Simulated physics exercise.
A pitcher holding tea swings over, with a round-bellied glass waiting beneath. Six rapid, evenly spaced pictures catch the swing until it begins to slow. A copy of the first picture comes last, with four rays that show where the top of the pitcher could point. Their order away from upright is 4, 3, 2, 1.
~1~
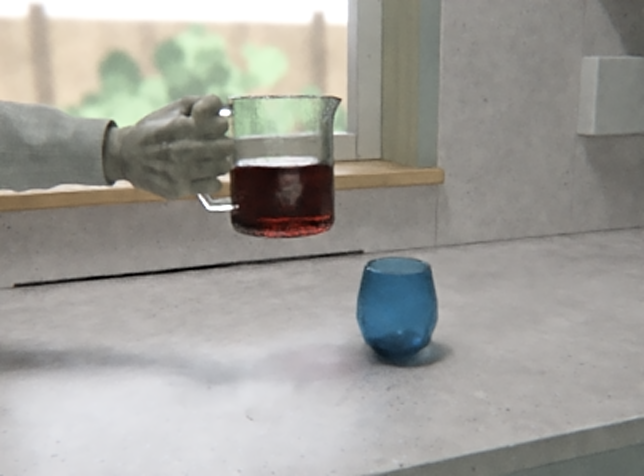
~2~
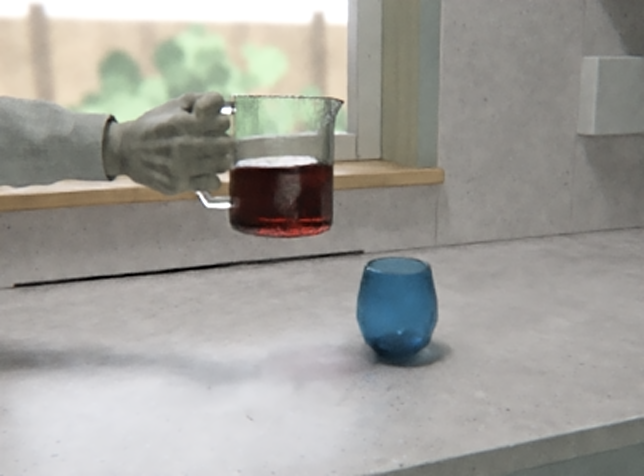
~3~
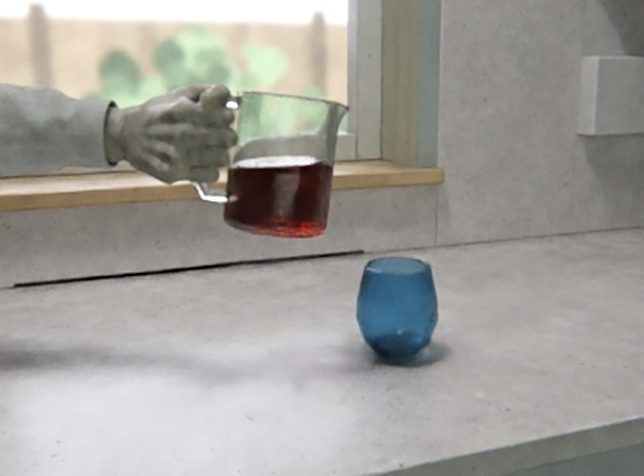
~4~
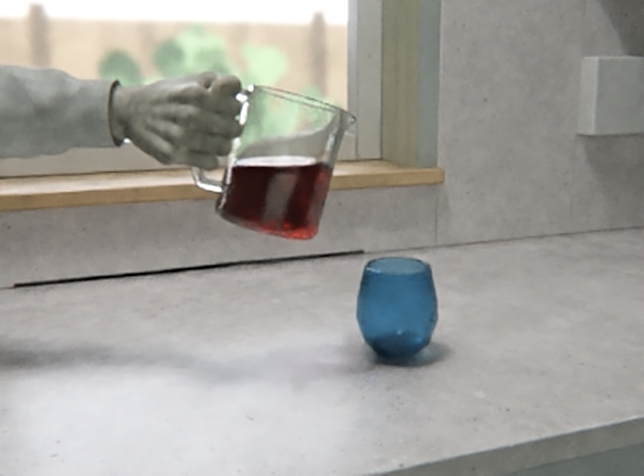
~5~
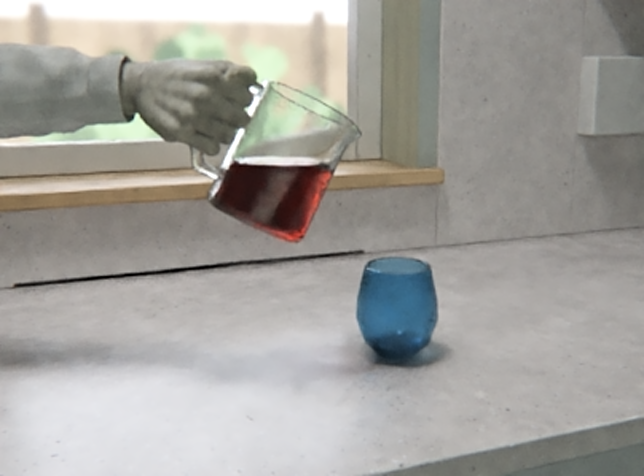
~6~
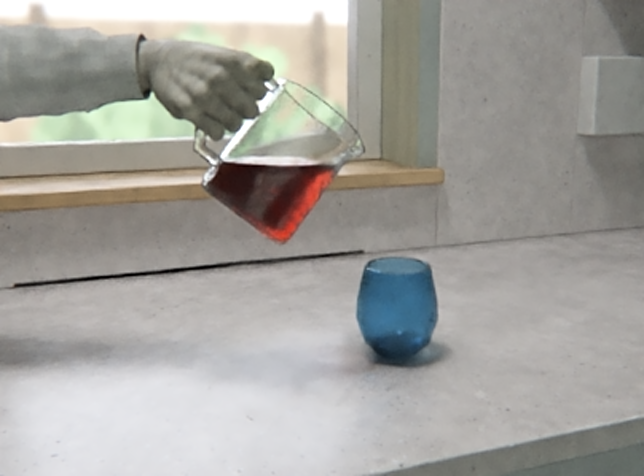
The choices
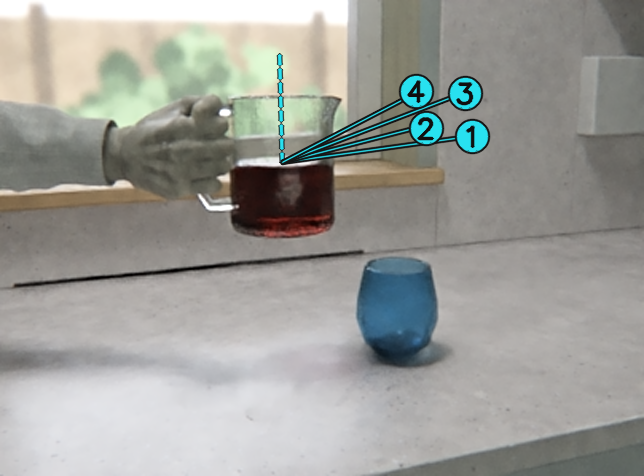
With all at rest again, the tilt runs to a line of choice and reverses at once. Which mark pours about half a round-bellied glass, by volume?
2.
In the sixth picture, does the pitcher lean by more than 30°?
Yes.
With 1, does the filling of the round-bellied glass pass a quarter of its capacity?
Yes, clearly.
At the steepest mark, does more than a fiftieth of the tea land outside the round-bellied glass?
Yes, it does.
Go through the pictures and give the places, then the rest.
The first frame shows upright, lip at (339, 99); rim of the round-bellied glass round (398, 265); nothing has left yet.
The second frame shows tipped about 2°, lip at (341, 101); nothing has left yet.
The third frame shows tipped about 8°, lip at (346, 108); nothing has left yet.
The fourth frame shows tipped about 17°, lip at (353, 119); nothing has left yet.
The fifth frame shows tipped about 28°, lip at (358, 134); nothing has left yet.
The sixth frame shows tipped about 40°, lip at (361, 151); nothing has left yet.
On the marked copy, 1 at (455, 138); 2 at (409, 129); 3 at (449, 98); 4 at (401, 100).
If 1 is chosen, the round-bellied glass ends with about 63 % of what it can hold; 9 % of the tea is spilt.
If 2 is chosen, the round-bellied glass ends with about 52 % of what it can hold; 5 % of the tea is spilt.
If 3 is chosen, the round-bellied glass ends with about 39 % of what it can hold.
If 4 is chosen, the round-bellied glass ends with about 25 % of what it can hold.
